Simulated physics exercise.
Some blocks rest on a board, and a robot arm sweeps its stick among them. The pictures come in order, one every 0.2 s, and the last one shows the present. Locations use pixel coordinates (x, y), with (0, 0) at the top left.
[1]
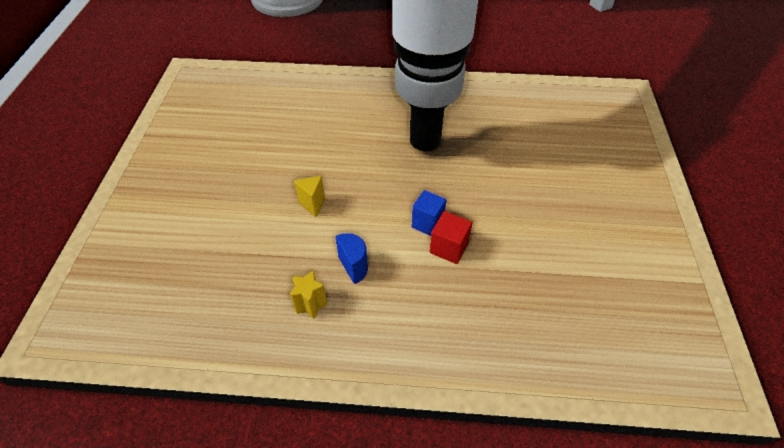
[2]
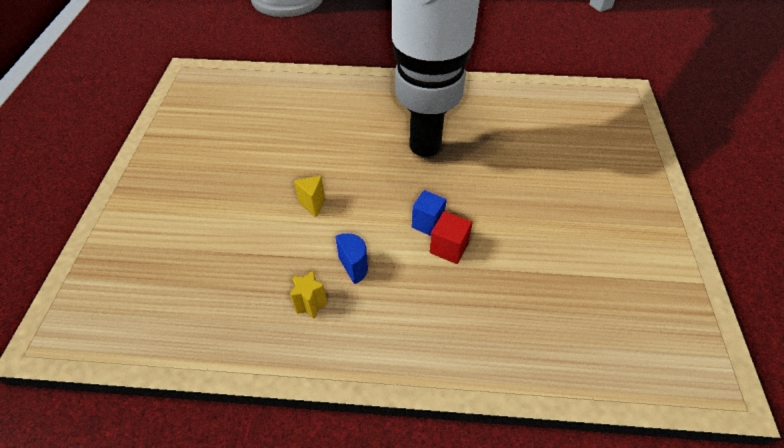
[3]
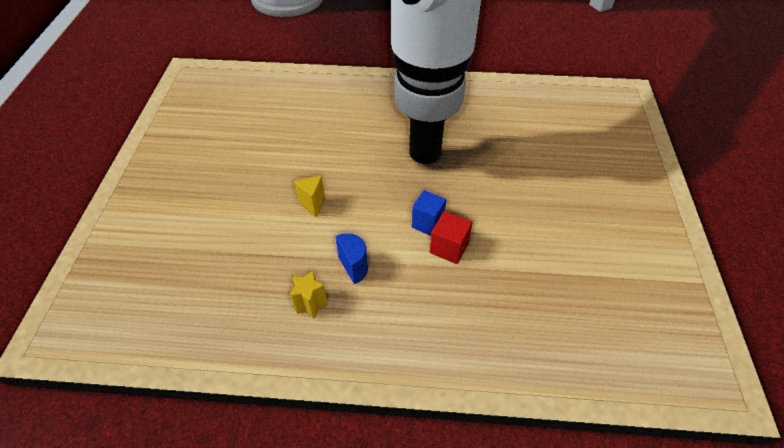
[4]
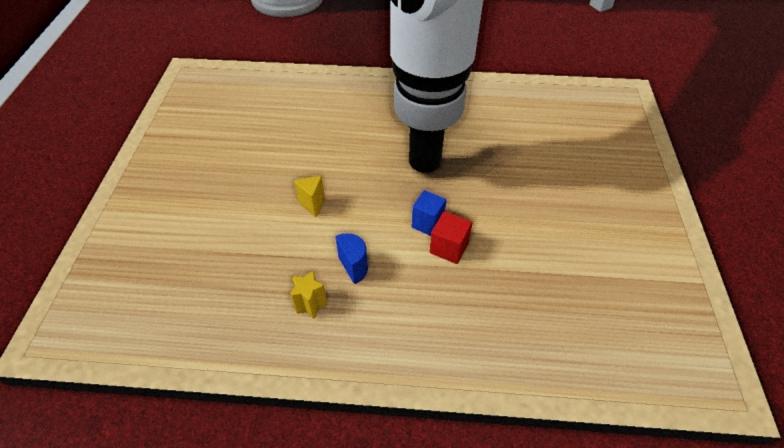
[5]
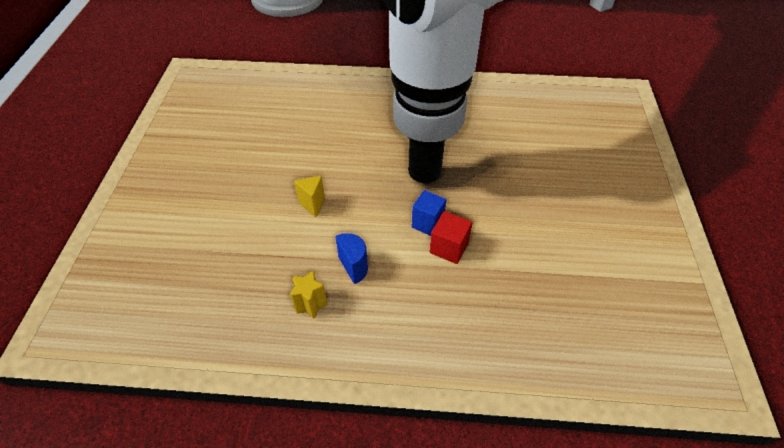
Robot arm with a black stick moving slightly down a wooden board toward the viewer, while blue, red and yellow blocks stay still.
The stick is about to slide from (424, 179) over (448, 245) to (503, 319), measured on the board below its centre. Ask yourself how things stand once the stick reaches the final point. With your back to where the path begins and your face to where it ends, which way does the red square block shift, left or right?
Left side.
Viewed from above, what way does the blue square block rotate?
Verdict: Clockwise.
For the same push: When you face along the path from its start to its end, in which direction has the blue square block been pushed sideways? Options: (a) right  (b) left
The answer is a.
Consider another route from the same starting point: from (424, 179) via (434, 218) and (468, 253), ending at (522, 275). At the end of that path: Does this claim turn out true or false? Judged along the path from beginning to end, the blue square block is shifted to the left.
Verdict: False.
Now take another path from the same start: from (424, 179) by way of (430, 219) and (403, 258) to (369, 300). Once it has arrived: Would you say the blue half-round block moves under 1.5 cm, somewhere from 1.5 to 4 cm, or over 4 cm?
Once the path ends, it will sit under 1.5 cm from where it is now.
On the path given first. One third of the way, stick at (440, 216); blue square block at (424, 222); red square block at (455, 232).
Two thirds of the way, stick at (464, 263); blue square block at (422, 237), turned 45° clockwise; red square block at (488, 282), turned 20° anticlockwise.
At the end, stick at (505, 313); blue square block at (422, 237), turned 45° clockwise; red square block at (539, 334), turned 35° anticlockwise.
